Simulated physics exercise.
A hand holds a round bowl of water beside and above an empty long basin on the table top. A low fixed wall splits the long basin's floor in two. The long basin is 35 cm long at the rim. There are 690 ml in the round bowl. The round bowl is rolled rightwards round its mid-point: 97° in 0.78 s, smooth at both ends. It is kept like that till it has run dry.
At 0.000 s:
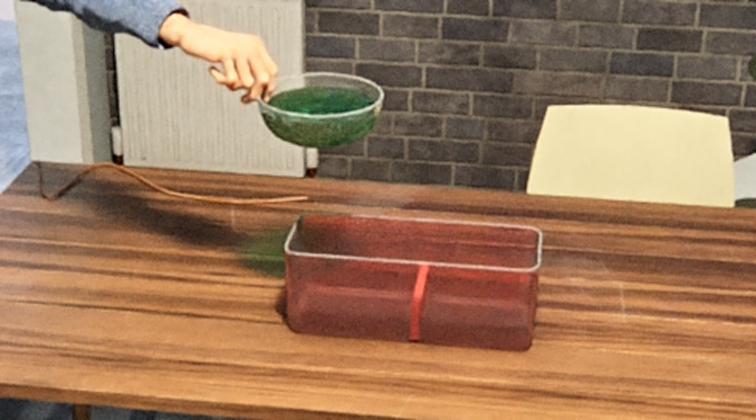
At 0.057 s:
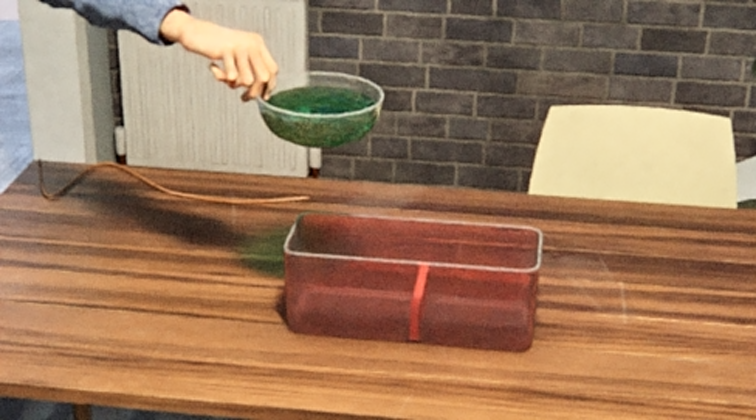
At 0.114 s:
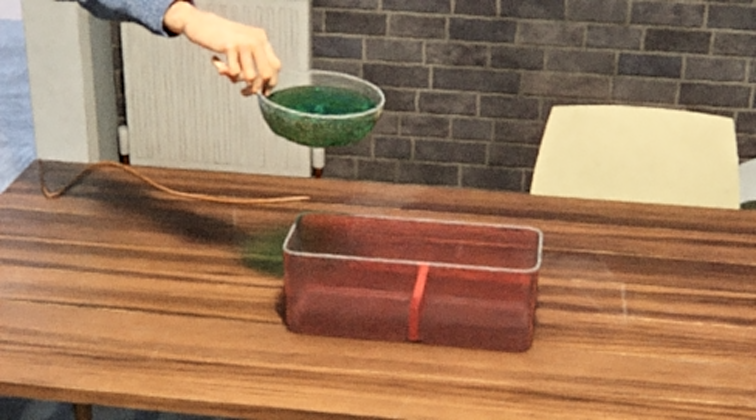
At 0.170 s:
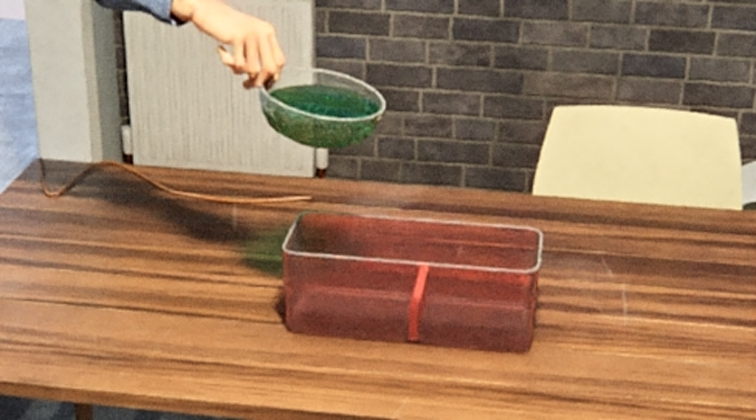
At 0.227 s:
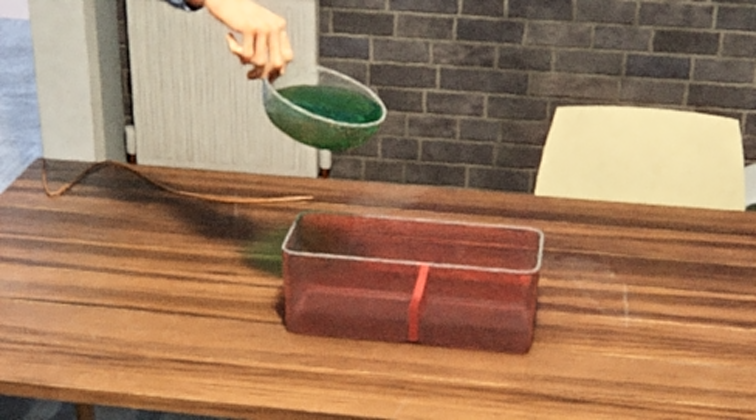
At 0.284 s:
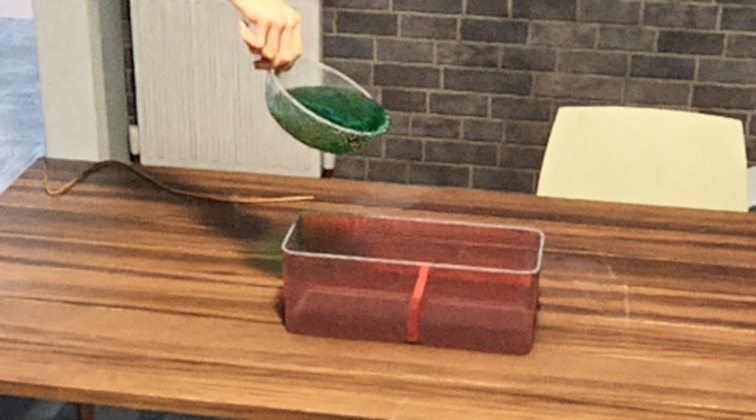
A hand held a round glass bowl of green liquid above a long, reddish basin on a wooden table, then gradually tilted it to the right until the liquid reached the lower edge.
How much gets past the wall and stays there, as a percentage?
The far part has some 54 per cent.
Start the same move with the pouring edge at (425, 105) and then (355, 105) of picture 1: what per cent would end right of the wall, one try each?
First 80, then 10 per cent.
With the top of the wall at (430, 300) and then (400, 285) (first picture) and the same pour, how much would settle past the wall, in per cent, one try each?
First 40, then 75 per cent.
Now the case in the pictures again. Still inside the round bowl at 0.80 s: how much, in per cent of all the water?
Some 1 per cent.
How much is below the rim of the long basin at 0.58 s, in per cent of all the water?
Some 36 per cent.
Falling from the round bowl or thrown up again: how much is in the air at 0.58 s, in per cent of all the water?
Some 50 per cent.
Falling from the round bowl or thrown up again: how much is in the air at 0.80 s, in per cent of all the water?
About 6 per cent.
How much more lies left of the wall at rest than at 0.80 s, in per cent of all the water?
About 6 per cent.
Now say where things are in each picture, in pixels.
It leans 0°; its right rim is at (382, 99); the water meets the walls at (264, 101) and (379, 108); the long basin's rim runs from (292, 232) to (540, 250); the wall's top is at (420, 286), in the first picture.
It leans 1°; its right rim is at (382, 100); the water meets the walls at (264, 100) and (379, 108), in the second picture.
It leans 5°; its right rim is at (383, 103); the water meets the walls at (264, 98) and (380, 110), in the third picture.
It leans 11°; its right rim is at (383, 109); the water meets the walls at (266, 96) and (381, 111), in the fourth picture.
It leans 19°; its right rim is at (384, 118); the water meets the walls at (268, 95) and (384, 113), in the fifth picture.
It leans 28°; its right rim is at (382, 127); the water meets the walls at (272, 96) and (381, 120); 5 per cent is over the edge, in the sixth picture.
By 0.58 s the tilt is 83° and 14 per cent is still to pour, 5 is left of the wall and 30 right of it.
By 0.80 s the tilt is 97° and 1 per cent is still to pour, 38 is left of the wall and 54 right of it.
By 1.03 s the tilt is 97° and 0 per cent is still to pour, 44 is left of the wall and 54 right of it.
By 1.28 s the tilt is 97° and 0 per cent is still to pour, 44 is left of the wall and 54 right of it.
At rest 44 per cent lies left of the wall, 54 right of it and 1 outside.
